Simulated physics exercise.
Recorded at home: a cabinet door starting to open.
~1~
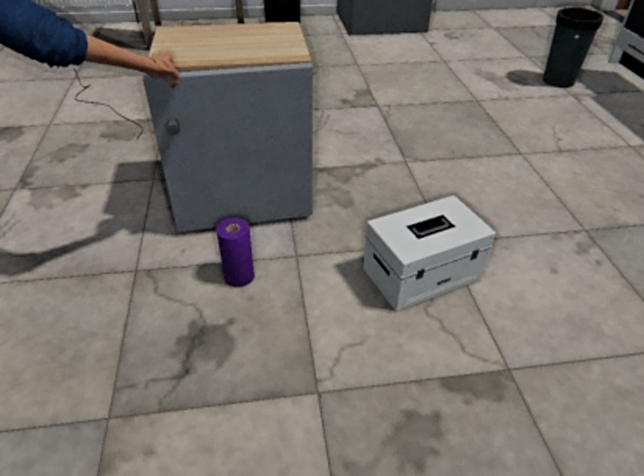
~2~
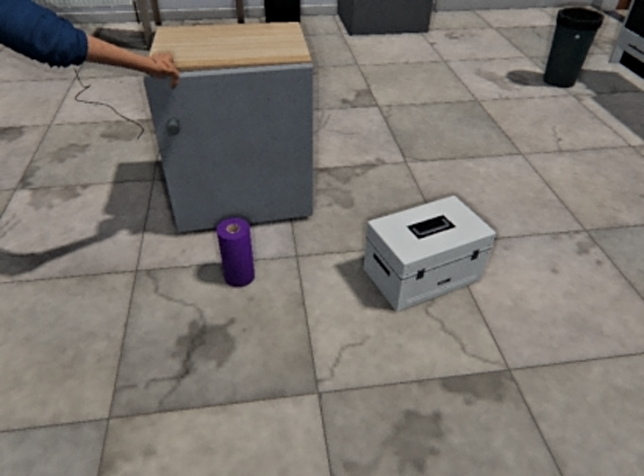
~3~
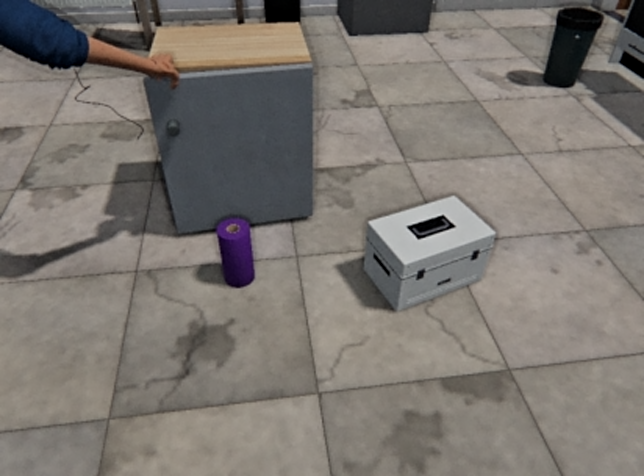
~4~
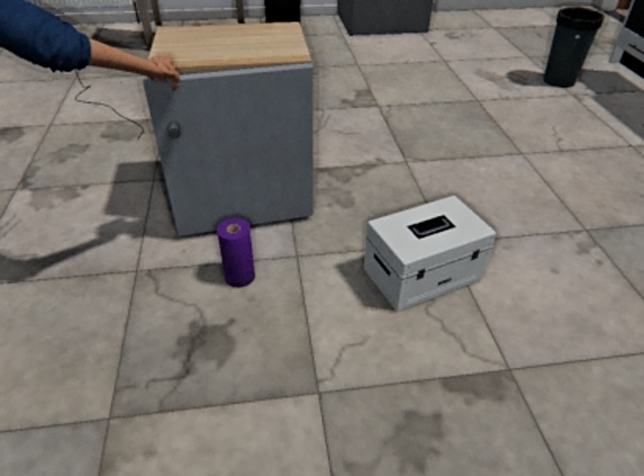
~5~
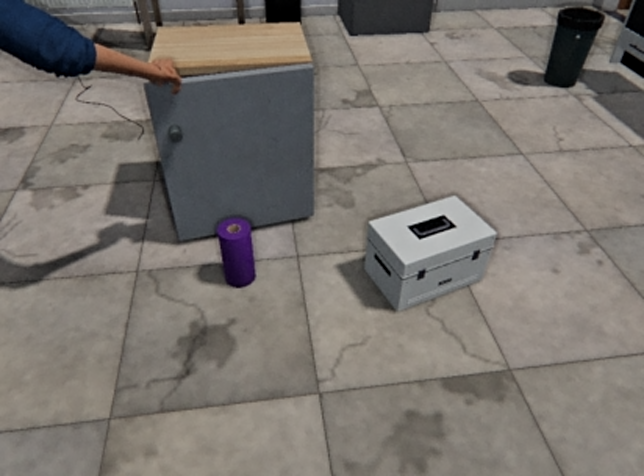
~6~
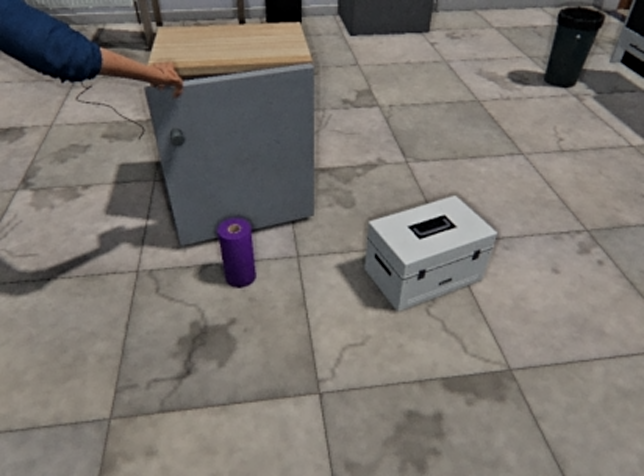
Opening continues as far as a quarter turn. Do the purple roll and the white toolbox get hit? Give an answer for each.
In the end the purple roll gets knocked, the white toolbox escapes contact.
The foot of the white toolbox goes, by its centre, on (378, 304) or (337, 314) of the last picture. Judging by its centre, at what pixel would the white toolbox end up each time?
It settles near (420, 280) and near (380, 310), respectively.
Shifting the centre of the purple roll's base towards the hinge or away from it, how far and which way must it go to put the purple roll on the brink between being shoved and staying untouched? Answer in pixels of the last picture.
Left, 44 pixels.
Then, 1.24 s later than the last frame, door 51° open; purple roll shifted about its own width near (261, 269); white toolbox at rest near (427, 252).
Then, 1.90 s later than the last frame, door 71° open; purple roll shifted well along near (305, 281); white toolbox at rest near (427, 252).
When it is over, the purple roll gets shoved, near (350, 283); the white toolbox stays untouched, near (427, 252).
